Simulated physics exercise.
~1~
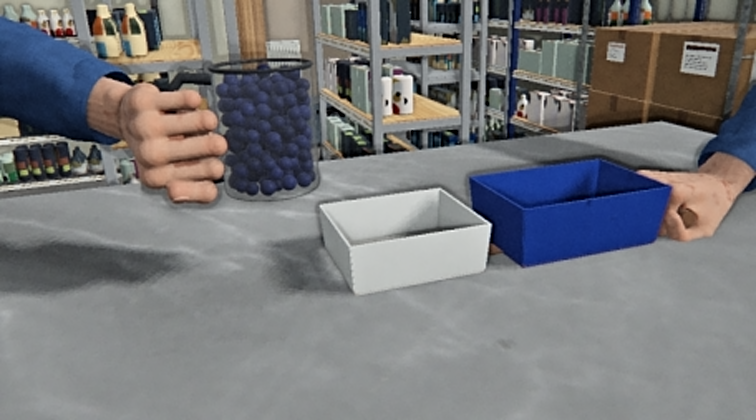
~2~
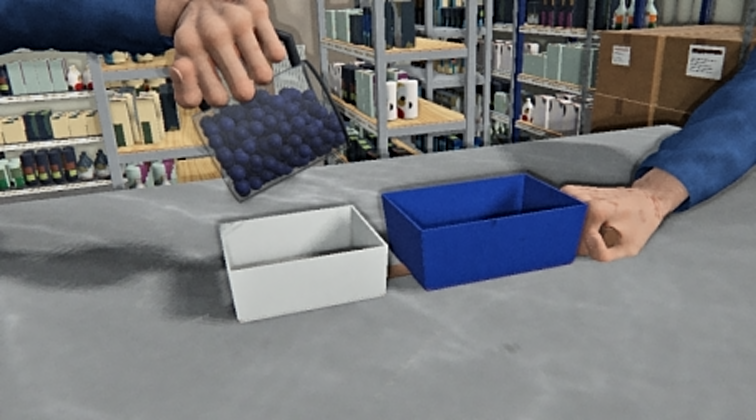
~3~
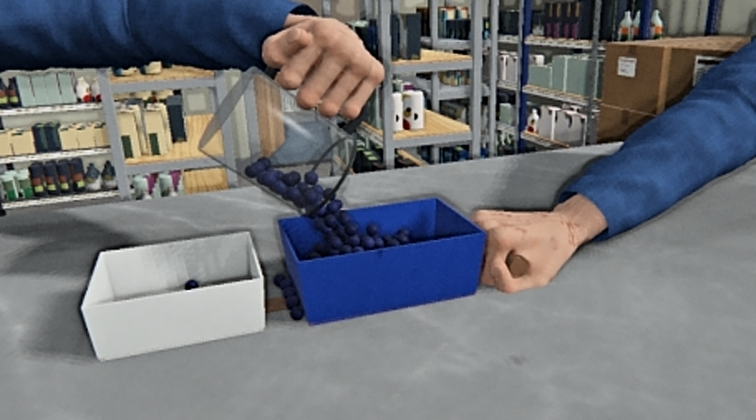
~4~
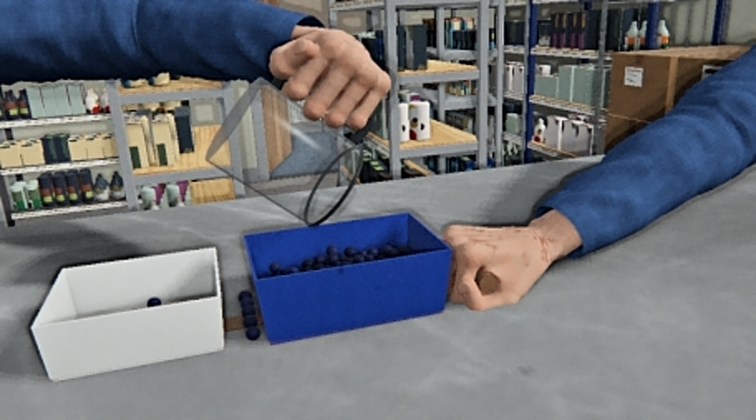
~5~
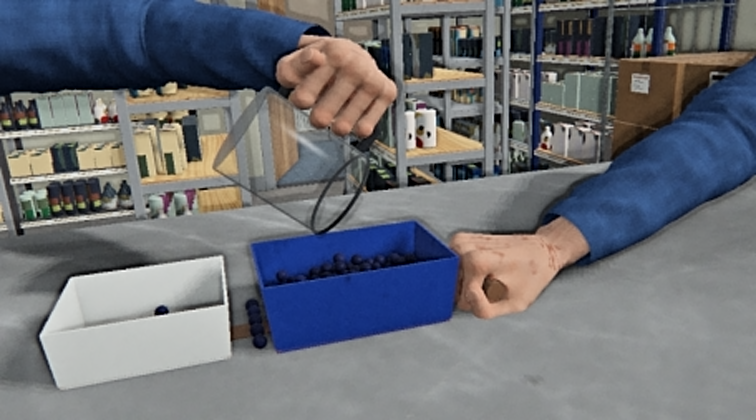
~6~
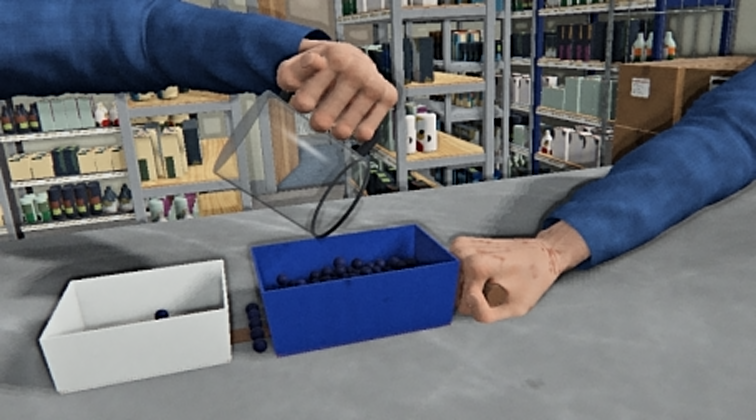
A clear cup full of dark blueberries is held by a hand above a grey tabletop, seen from the front with stocked storage shelves and cardboard boxes behind. Below stand a white tin on the left and a blue tin on the right, beside a second hand. Both tins slide left as the cup tips over, and the berries tumble out, mostly into the blue tin. The tins stop, and the emptied cup stays upside down above them. Most berries rest in the blue tin, with one in the white tin and a few in the gap between.
